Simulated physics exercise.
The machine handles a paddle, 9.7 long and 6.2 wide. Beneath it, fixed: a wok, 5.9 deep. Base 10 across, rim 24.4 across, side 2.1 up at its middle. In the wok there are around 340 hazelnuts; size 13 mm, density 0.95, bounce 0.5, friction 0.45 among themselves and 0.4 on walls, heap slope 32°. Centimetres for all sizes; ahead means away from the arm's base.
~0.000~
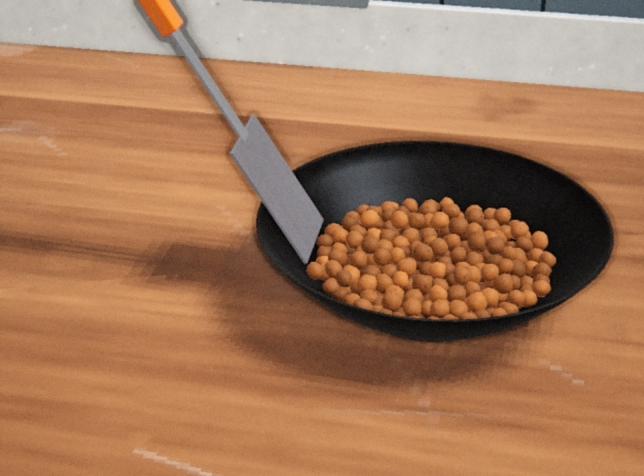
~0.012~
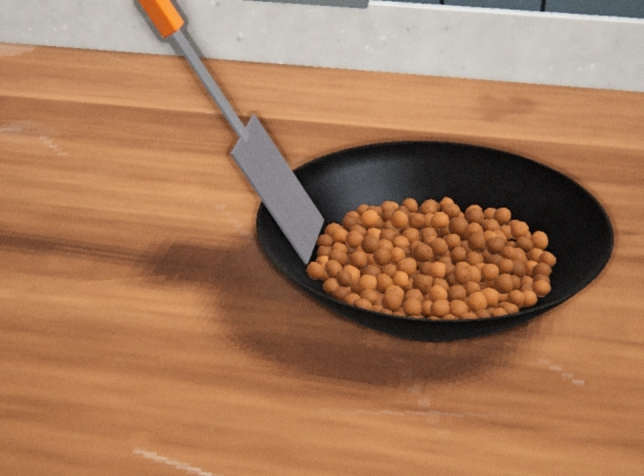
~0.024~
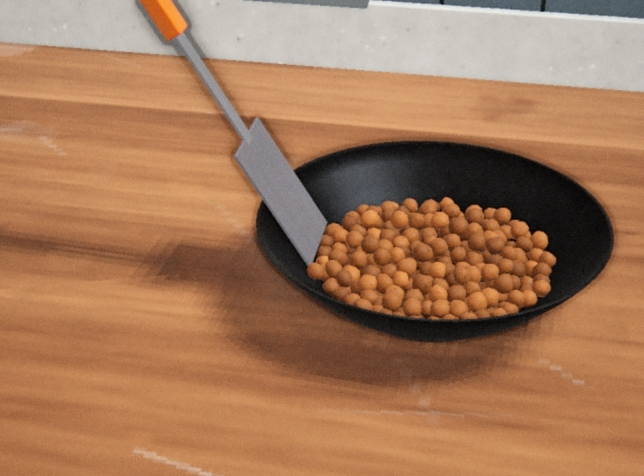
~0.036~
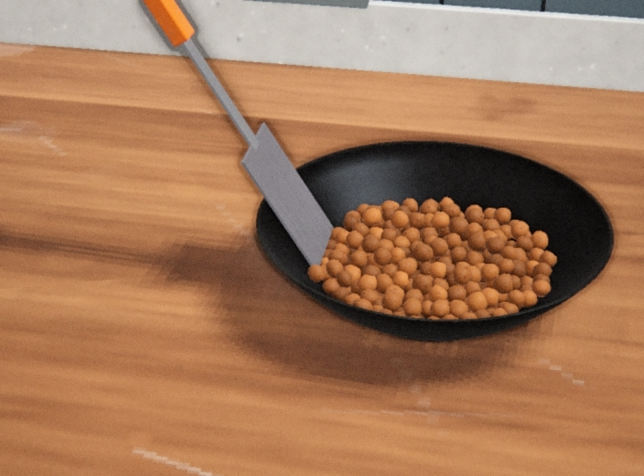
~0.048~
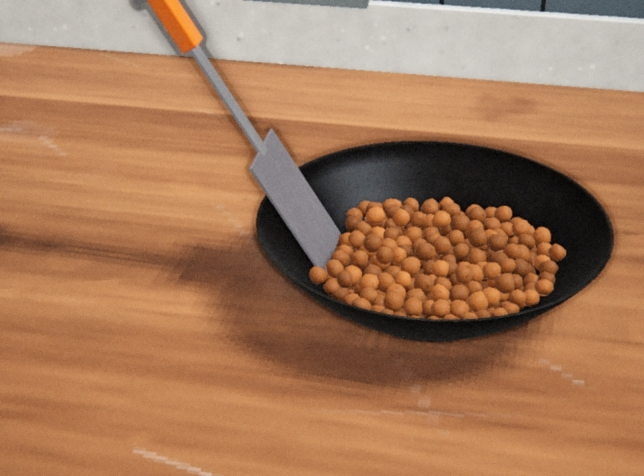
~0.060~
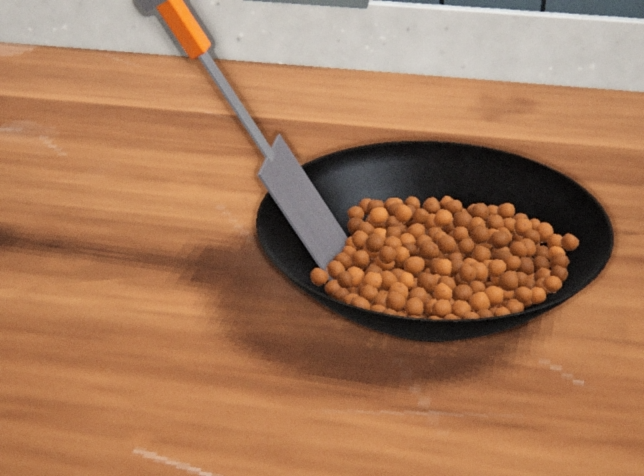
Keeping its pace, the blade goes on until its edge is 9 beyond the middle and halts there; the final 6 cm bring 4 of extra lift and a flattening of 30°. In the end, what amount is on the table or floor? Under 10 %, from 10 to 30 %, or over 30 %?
From 10 to 30 %.
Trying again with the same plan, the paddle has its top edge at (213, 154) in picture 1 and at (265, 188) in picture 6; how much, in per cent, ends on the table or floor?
I'd put it at roughly 45 per cent.
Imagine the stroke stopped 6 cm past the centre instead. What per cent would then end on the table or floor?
Roughly 0 %.
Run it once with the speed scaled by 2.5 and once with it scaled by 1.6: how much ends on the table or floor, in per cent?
Roughly 50 % and roughly 35 %.
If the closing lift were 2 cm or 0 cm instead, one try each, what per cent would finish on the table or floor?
Roughly 20 % and then 20 %.
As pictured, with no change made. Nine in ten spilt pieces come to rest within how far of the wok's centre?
It comes out at close to 35 centimetres.
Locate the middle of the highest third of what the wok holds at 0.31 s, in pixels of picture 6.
Near (541, 233).
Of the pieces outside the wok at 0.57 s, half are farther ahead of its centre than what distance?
It comes to near 16 cm ahead of the middle.
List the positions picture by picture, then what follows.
In the first picture, paddle top edge at (242, 133), sloping 58°; upper third of the load around (430, 253), from x 315 to 545, top at y 205; 336 in the wok.
In the second picture, paddle top edge at (243, 133), sloping 58°; upper third of the load around (430, 253), from x 315 to 545, top at y 205.
In the third picture, paddle top edge at (246, 136), sloping 58°; upper third of the load around (430, 253), from x 315 to 545, top at y 205.
In the fourth picture, paddle top edge at (253, 142), sloping 58°; upper third of the load around (431, 253), from x 315 to 550, top at y 205.
In the fifth picture, paddle top edge at (261, 148), sloping 58°; upper third of the load around (440, 252), from x 320 to 555, top at y 205.
In the sixth picture, paddle top edge at (269, 154), sloping 58°; upper third of the load around (448, 250), from x 320 to 570, top at y 205; 336 in the wok.
By 0.18 s, sloping 58°, highest piece 7 above the table; 335 in the wok, 1 on the blade or in flight.
By 0.31 s, sloping 47°, highest piece 8 above the table; 333 in the wok, 3 on the table or floor.
By 0.57 s, sloping 28°, highest piece 8 above the table; 264 in the wok, 66 on the table or floor, 6 on the blade or in flight.
By 1.62 s, sloping 28°, highest piece 6 above the table; 263 in the wok, 73 on the table or floor.
Final count, 263 in the wok, 73 on the table or floor. That is 22 % on the table or floor.
